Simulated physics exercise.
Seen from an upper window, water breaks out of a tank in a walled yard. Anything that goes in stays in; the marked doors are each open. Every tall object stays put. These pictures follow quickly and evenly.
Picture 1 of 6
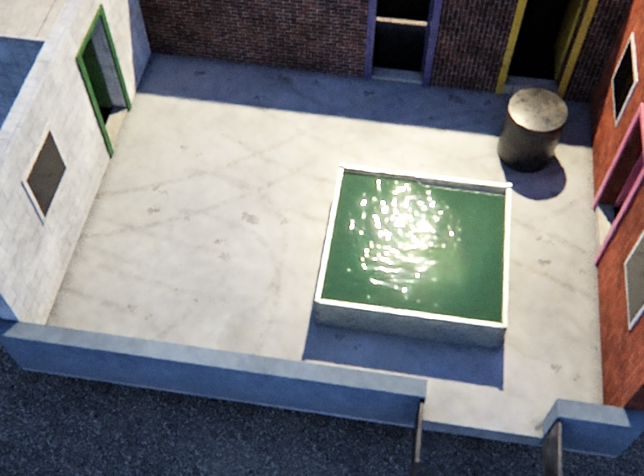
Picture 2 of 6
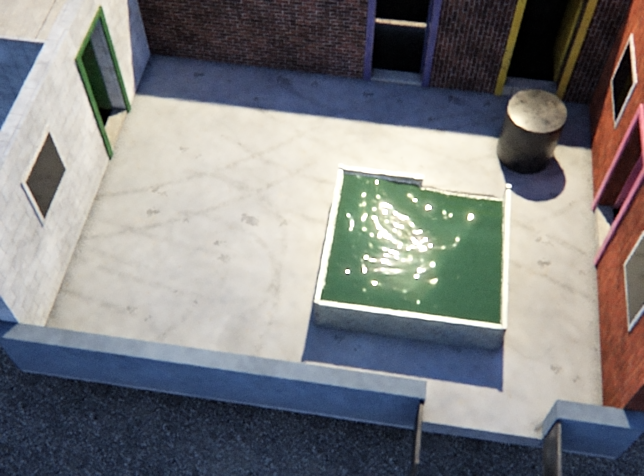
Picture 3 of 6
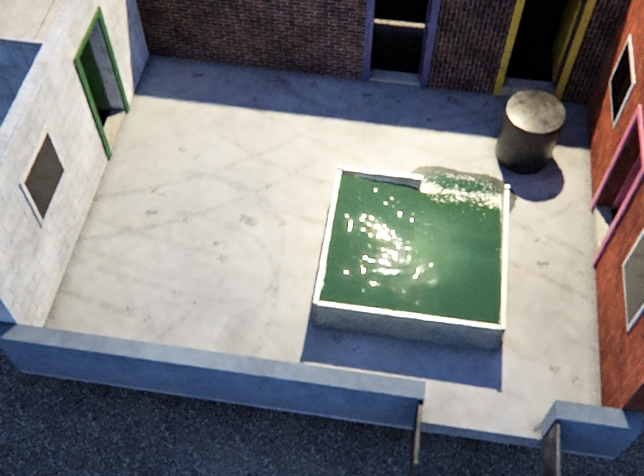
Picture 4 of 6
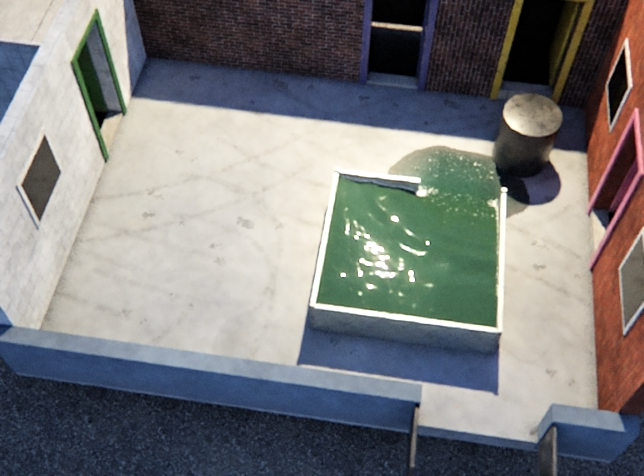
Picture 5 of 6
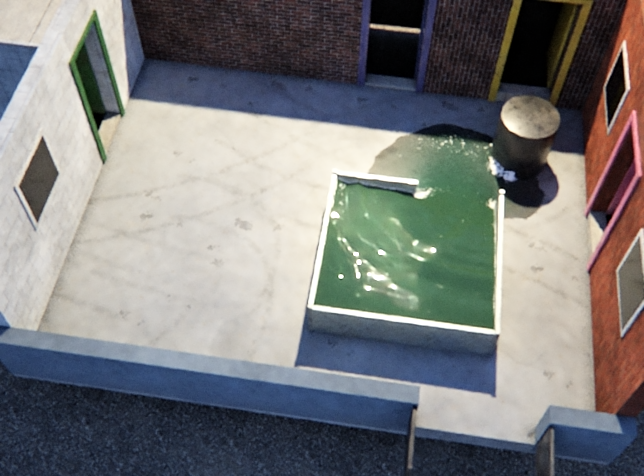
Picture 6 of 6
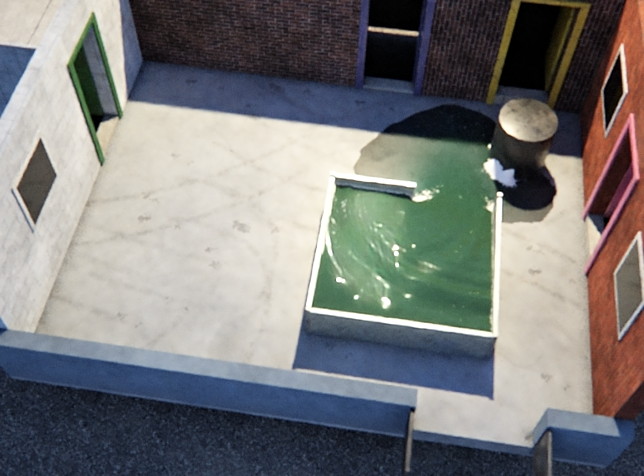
The clip opens on a walled yard seen from above, with still green water filling a square tank near a round drum. Part of the tank's far side opens at the right, and water pours through the gap, spreading across the pale paving toward the back wall and around the drum's base.
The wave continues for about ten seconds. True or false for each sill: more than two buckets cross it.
Pink door - false; blue door - true; green door - false; yellow door - false.
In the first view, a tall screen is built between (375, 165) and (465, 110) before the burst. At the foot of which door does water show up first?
First comes the yellow one.
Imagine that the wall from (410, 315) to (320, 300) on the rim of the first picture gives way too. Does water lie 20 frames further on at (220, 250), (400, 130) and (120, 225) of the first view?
Submerged, unwetted, submerged.
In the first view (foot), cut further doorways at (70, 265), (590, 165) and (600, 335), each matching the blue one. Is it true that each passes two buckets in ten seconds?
Note: Door one undershoots; door two overshoots; door three undershoots.
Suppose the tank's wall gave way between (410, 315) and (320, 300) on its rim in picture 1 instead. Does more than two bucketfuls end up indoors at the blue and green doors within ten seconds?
Put simply: The blue one falls below the cutoff; as for the green one, it falls below the cutoff.
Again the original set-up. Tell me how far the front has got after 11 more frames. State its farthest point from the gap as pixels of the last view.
I reckon the front has reached (291, 82) by then.
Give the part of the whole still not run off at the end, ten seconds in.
Roughly 82 parts in a hundred.
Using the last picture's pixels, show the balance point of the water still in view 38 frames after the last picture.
Close to pixel (397, 207).
A moment on, water covers 15 % of the floor; the pink door not reached, the blue door under two buckets in, the green door not reached, the yellow door wet at the sill, nothing in.
Next, water covers 20 % of the floor; the pink door wet at the sill, nothing in, the blue door over two buckets in, the green door not reached, the yellow door under two buckets in.
Then, water covers 40 % of the floor; the pink door wet at the sill, nothing in, the blue door far over two buckets in, the green door not reached, the yellow door under two buckets in.
Later, water covers 65 % of the floor; the pink door wet at the sill, nothing in, the blue door far over two buckets in, the green door wet at the sill, nothing in, the yellow door under two buckets in.
In the end, water covers 95 % of the floor; the pink door wet at the sill, nothing in, the blue door far over two buckets in, the green door wet at the sill, nothing in, the yellow door under two buckets in.
